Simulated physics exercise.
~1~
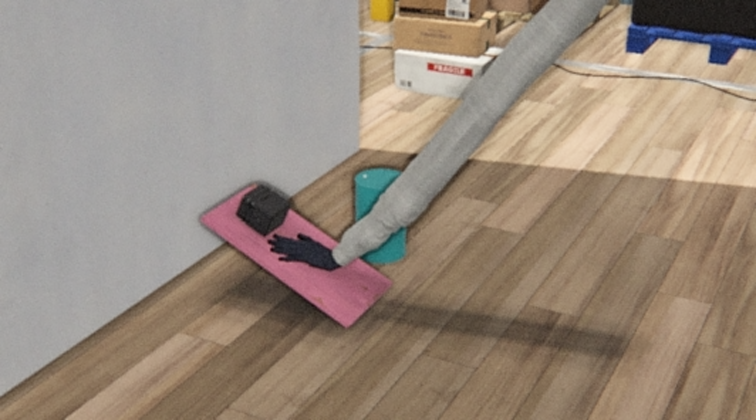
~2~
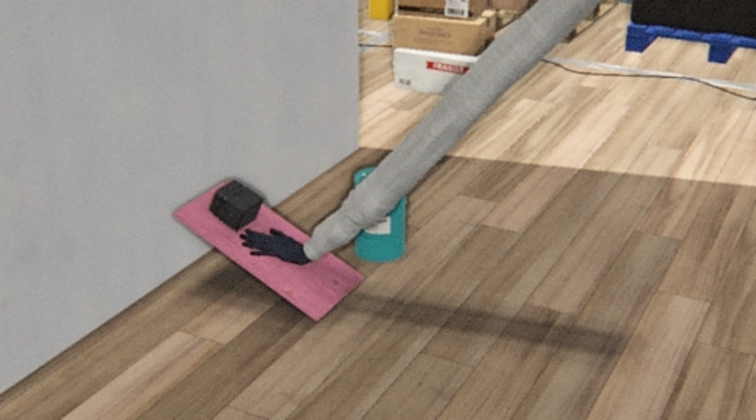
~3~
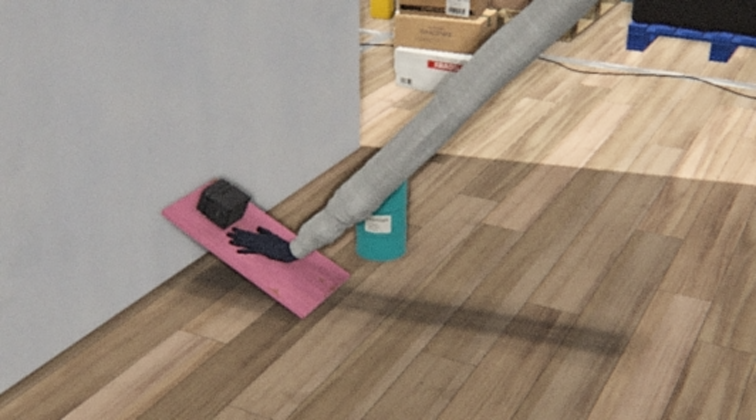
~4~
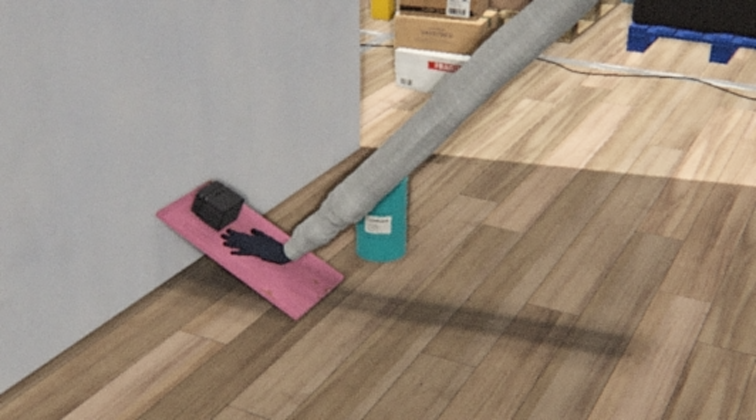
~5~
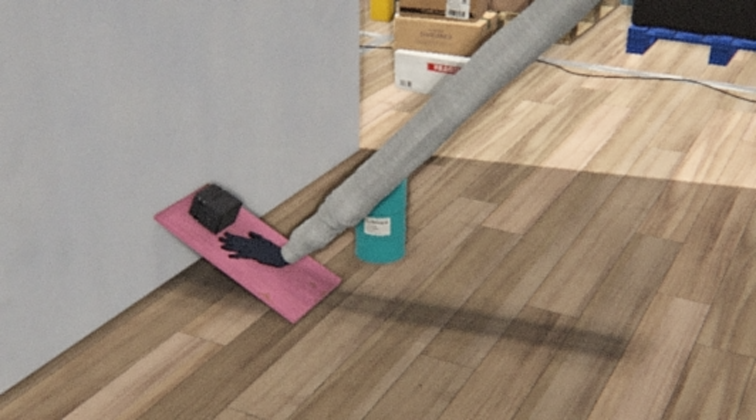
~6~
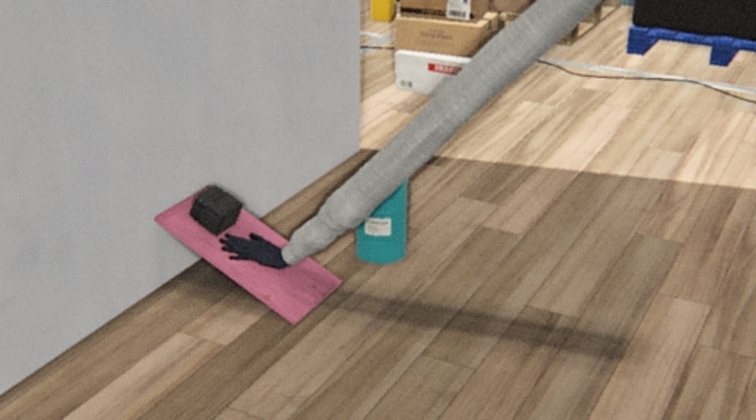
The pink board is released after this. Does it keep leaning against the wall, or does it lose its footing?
The lean fails.
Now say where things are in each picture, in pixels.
On its way; pink board (298, 252), in the first picture.
On its way; pink board (270, 247), in the second picture.
On its way; pink board (257, 245); turquoise canister (381, 214), in the third picture.
On its way; pink board (251, 247); turquoise canister (381, 214), in the fourth picture.
Leant on the wall, still held; pink board (249, 250); turquoise canister (381, 216), in the fifth picture.
Leant on the wall, still held; pink board (250, 251); turquoise canister (381, 216), in the sixth picture.
Then, 0.42 s on from there, pink board leaning 26° more than when let go near (259, 285).
Then, 0.86 s on from there, pink board leaning 25° more than when let go near (259, 286).
In the end, moved from the start, pink board; turquoise canister unmoved. At the end, from the last picture's camera, pink board near (259, 286). The board gives way.
